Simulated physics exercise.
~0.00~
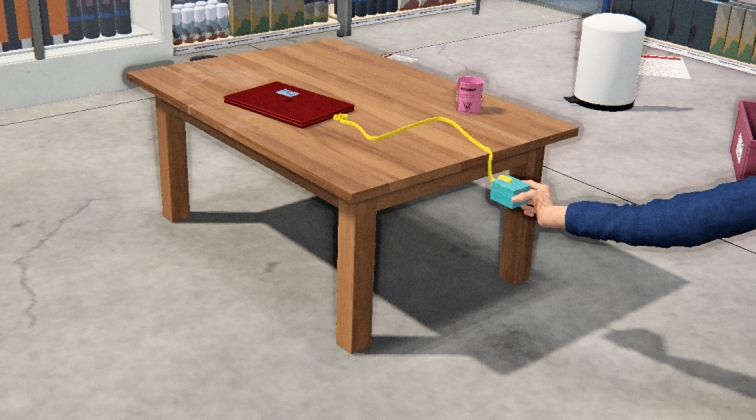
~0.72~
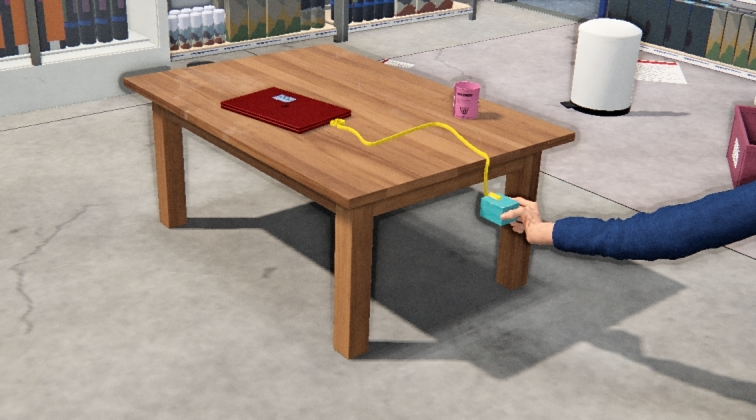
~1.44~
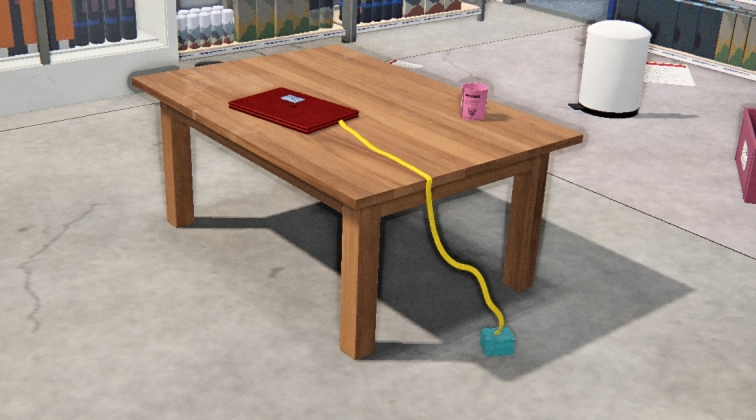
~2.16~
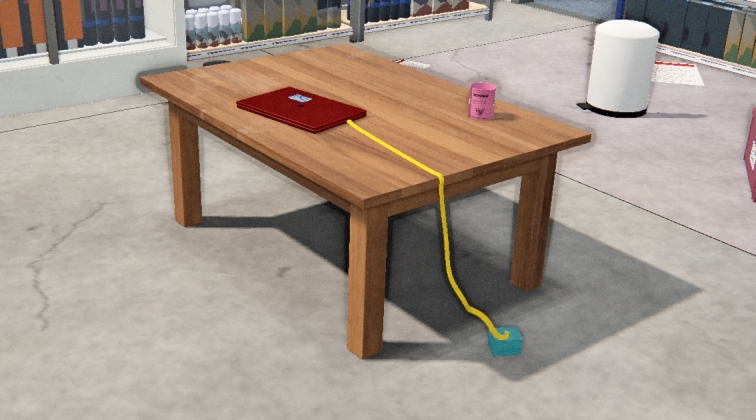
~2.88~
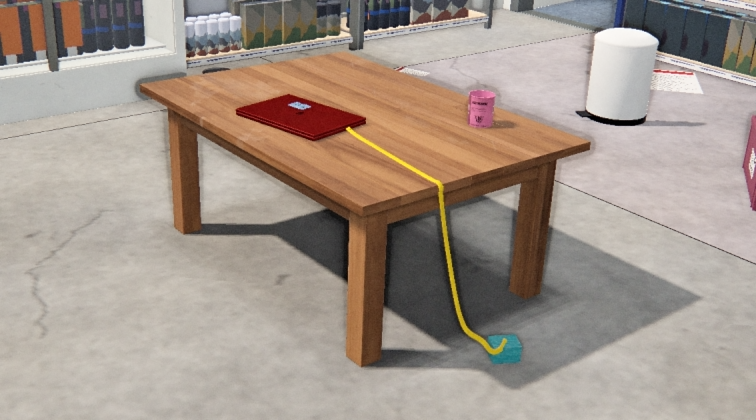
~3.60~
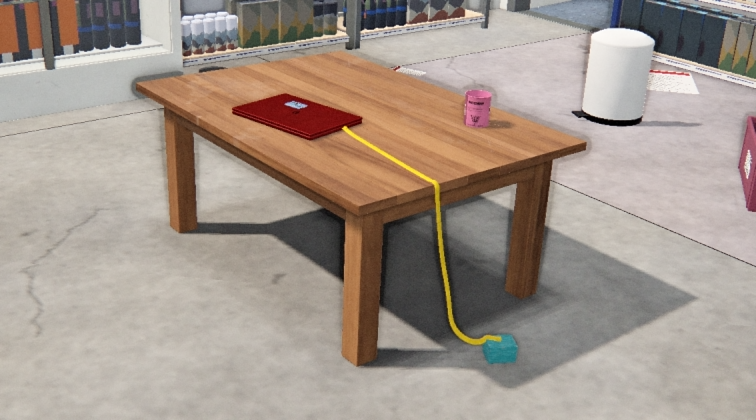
A turquoise block on a yellow ribbon was lowered slightly by a hand beside a wooden table, then released, and it dropped to the floor. It came to rest there with the ribbon hanging over the edge, while the red laptop and pink cup stayed put.
